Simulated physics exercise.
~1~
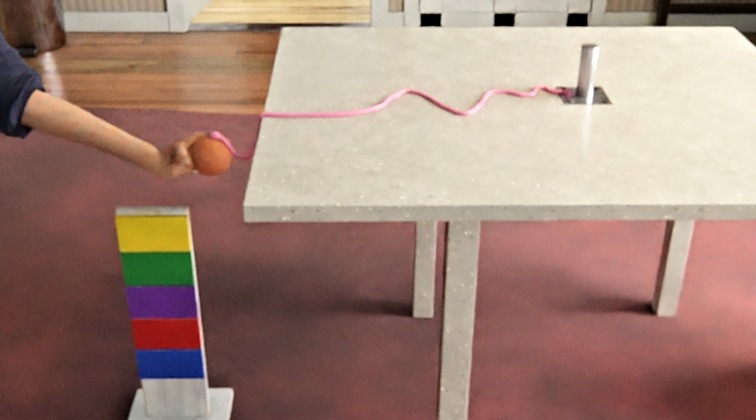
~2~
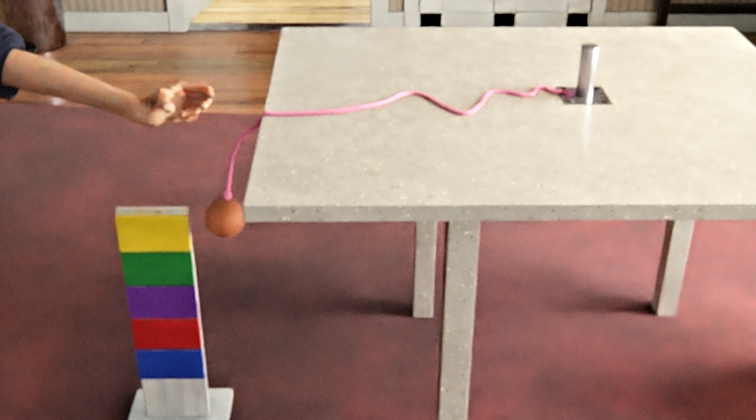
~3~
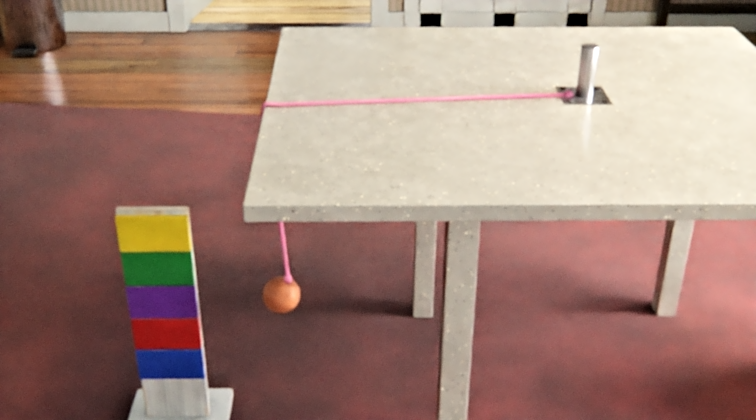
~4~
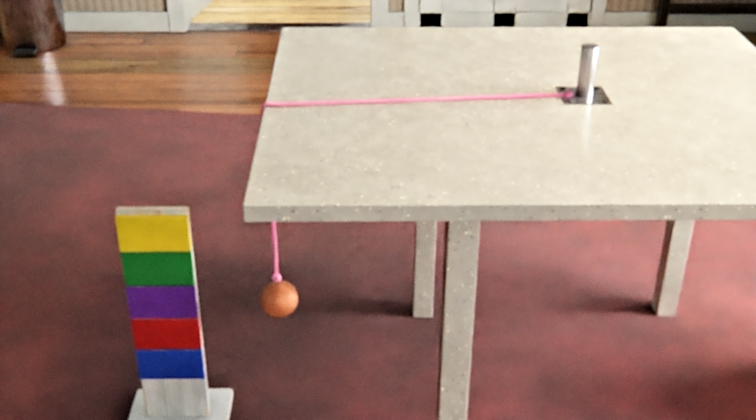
An orange ball on a pink cord tied to a metal post was let go by a hand at the table's edge, dropped as the slack pulled straight, and ended up hanging beside the striped stand, level with its purple band.
